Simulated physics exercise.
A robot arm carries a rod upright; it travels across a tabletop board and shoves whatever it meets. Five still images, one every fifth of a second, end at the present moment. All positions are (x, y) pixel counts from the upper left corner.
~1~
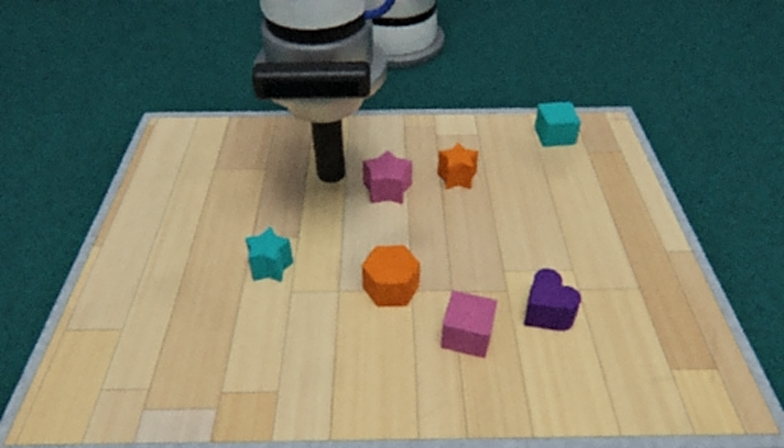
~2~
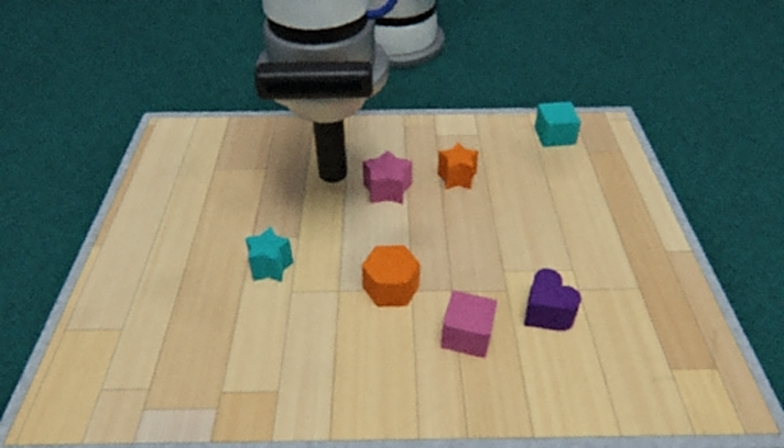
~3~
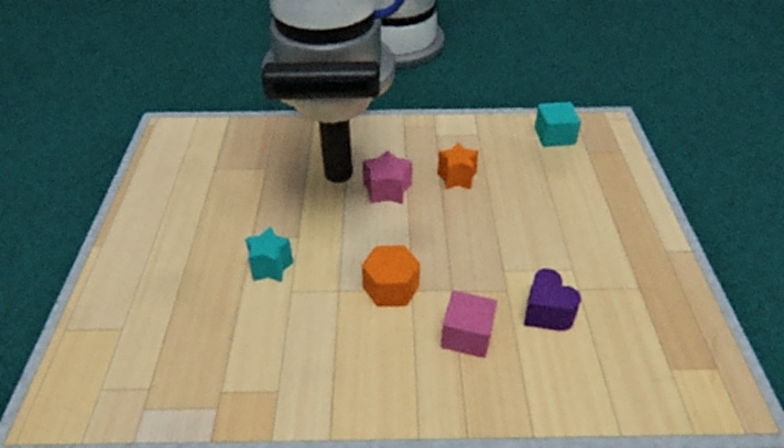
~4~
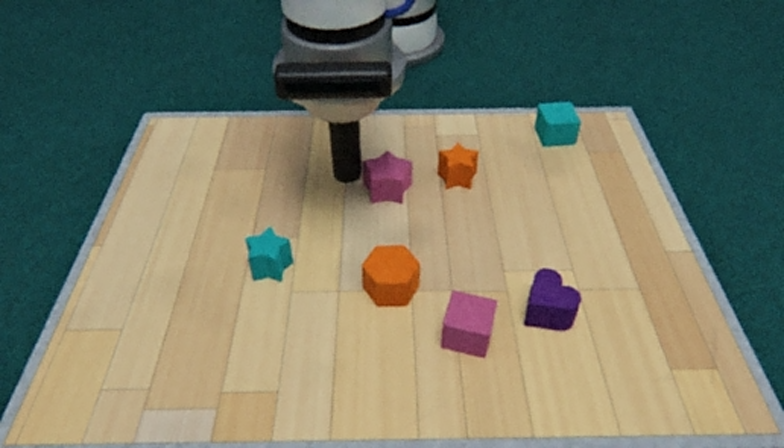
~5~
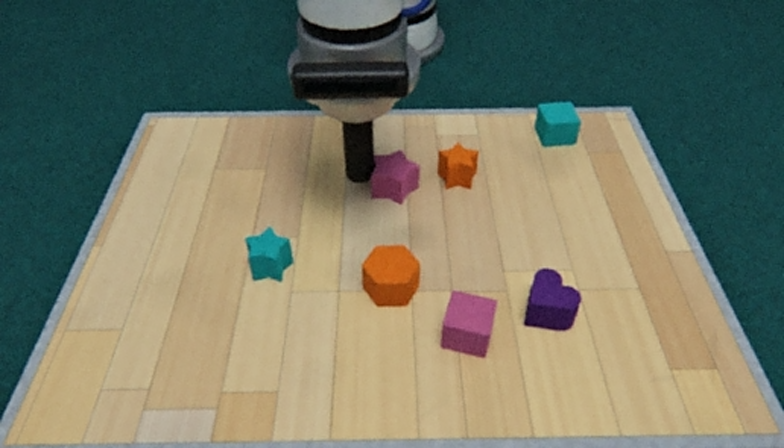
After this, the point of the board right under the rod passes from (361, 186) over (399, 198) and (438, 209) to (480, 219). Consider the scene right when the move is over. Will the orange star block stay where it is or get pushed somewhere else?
It shifts.
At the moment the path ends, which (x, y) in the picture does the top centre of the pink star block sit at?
When the path ends, it will be at (481, 171).
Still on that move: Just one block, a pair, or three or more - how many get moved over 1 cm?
Total moved: Two.
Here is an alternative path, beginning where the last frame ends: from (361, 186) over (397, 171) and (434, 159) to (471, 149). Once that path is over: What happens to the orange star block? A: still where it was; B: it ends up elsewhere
My pick is A.
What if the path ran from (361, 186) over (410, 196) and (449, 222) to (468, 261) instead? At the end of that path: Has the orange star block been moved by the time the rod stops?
Short answer: Yes.
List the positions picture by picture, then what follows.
The first frame shows lower end of the rod at (332, 174), tops of blocks, pink star block at (387, 166), orange star block at (459, 155).
The second frame shows rod at (333, 174), blocks as before.
The third frame shows rod at (339, 174), blocks as before.
The fourth frame shows rod at (348, 174), blocks as before.
The fifth frame shows rod at (360, 174), pink star block at (393, 165), orange star block at (459, 155).
The first path, step by step. One third of the way, rod at (400, 186); pink star block at (431, 168), turned 20° anticlockwise; orange star block at (464, 155), turned 20° anticlockwise.
Two thirds of the way, rod at (440, 197); pink star block at (464, 171), turned 45° anticlockwise; orange star block at (478, 149), turned 65° anticlockwise.
At the end, rod at (482, 206); pink star block at (481, 171), turned 80° anticlockwise; orange star block at (479, 147), turned 80° anticlockwise.
